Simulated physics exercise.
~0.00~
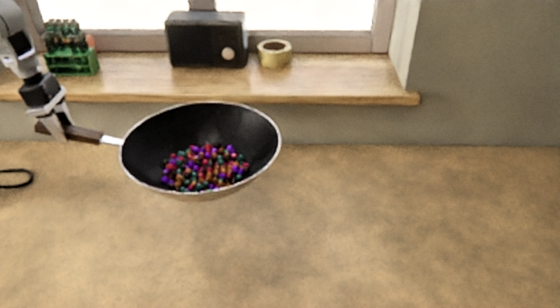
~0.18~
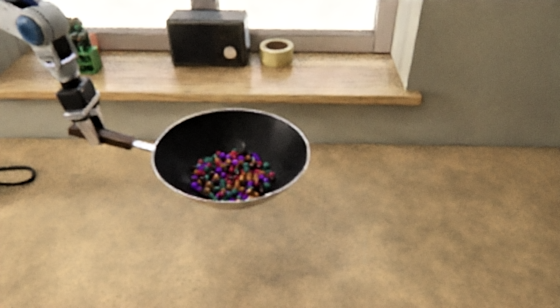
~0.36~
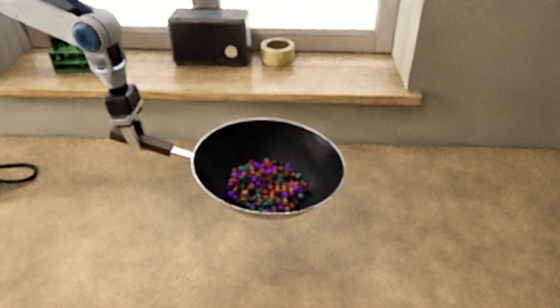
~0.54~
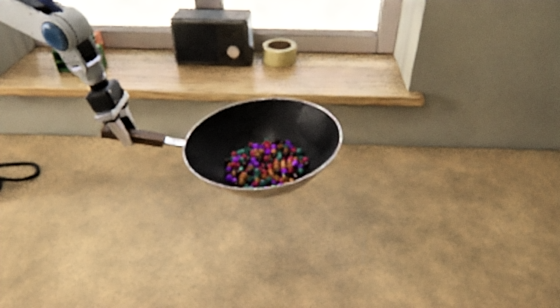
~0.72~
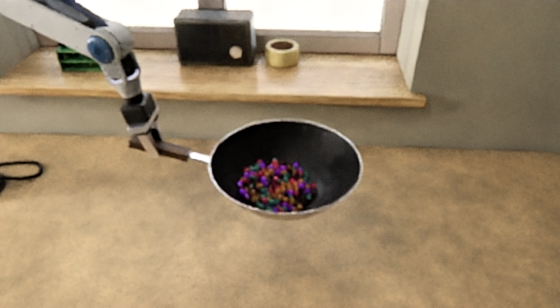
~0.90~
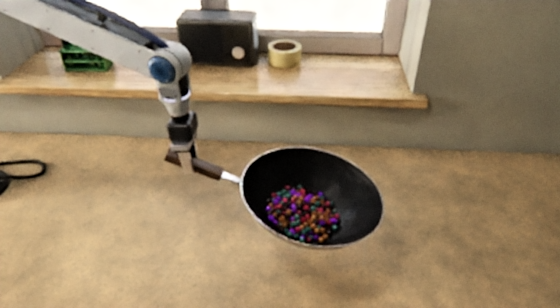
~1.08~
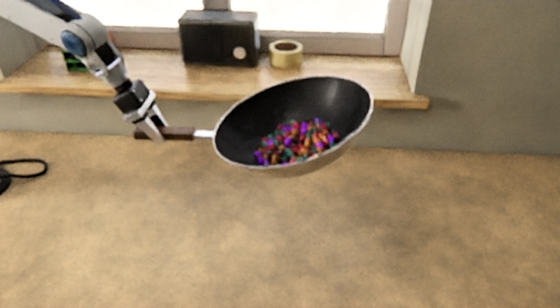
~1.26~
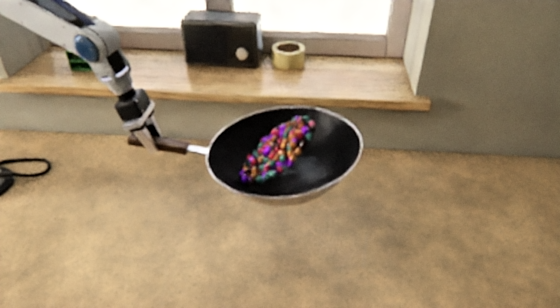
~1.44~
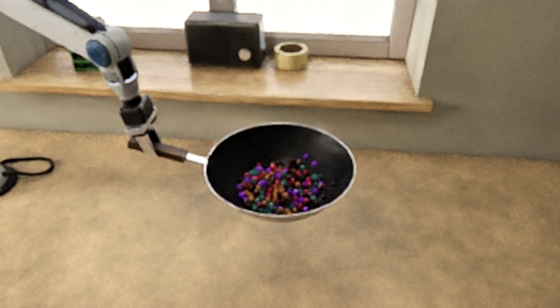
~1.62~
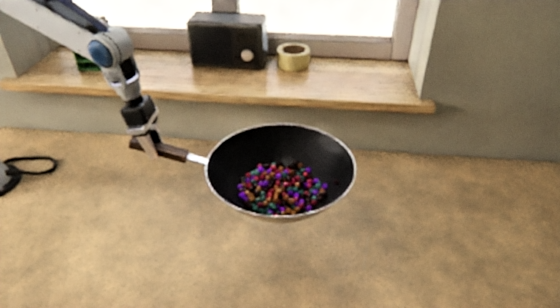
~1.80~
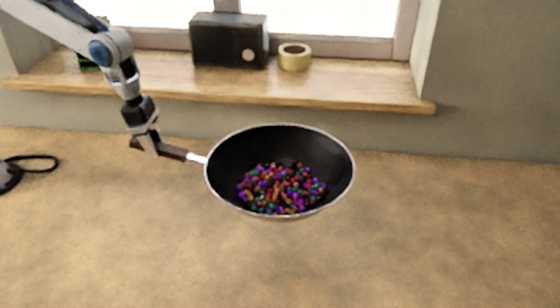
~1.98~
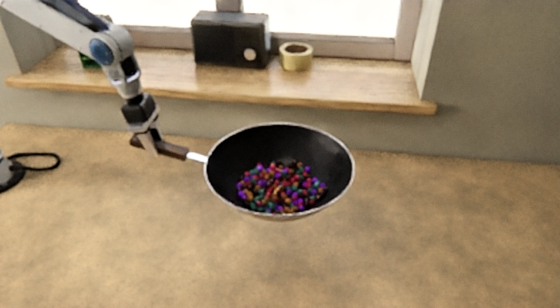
Robot arm swinging a black wok of colourful sweets rightward, dipping and jerking it up to toss them, then holding it still.
